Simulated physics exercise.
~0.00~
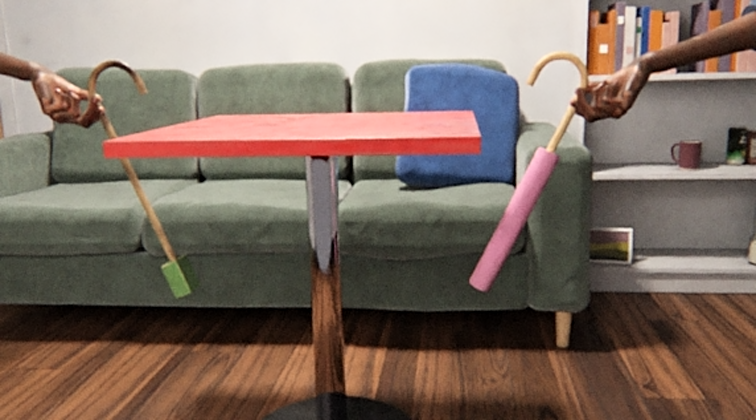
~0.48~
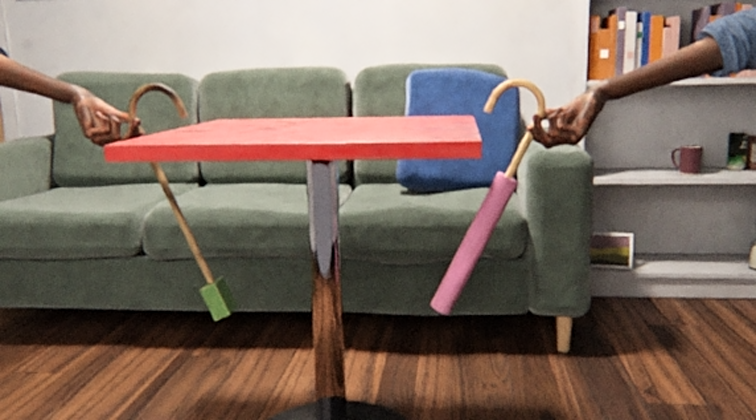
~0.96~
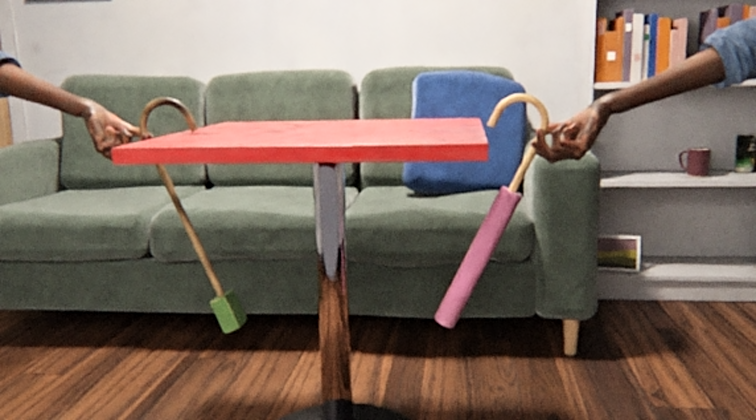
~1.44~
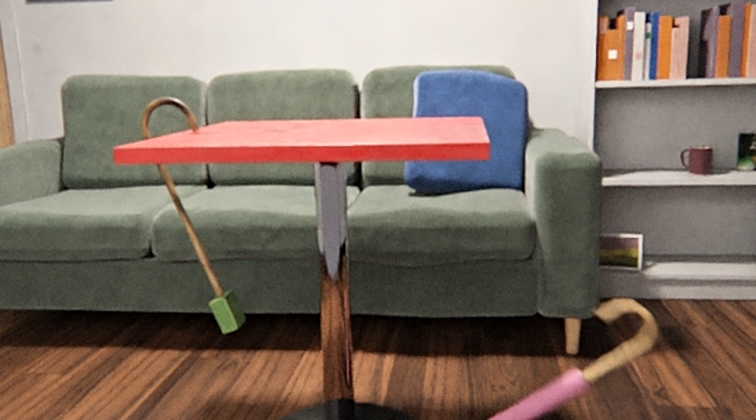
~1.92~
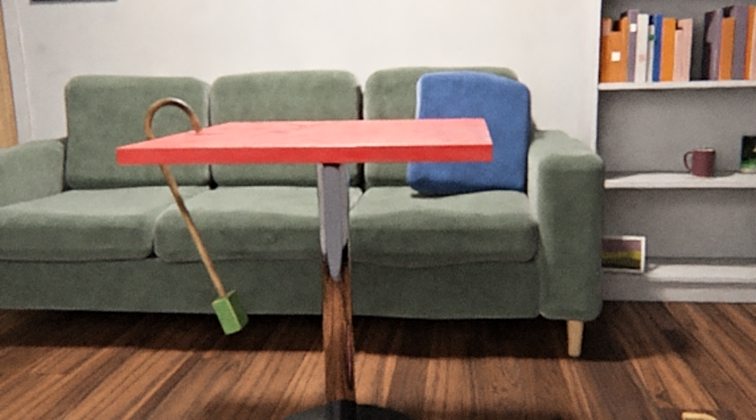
Two hands hooking cane-handled objects on a red table's edges and letting go, the green-ended one hanging, the pink one falling.
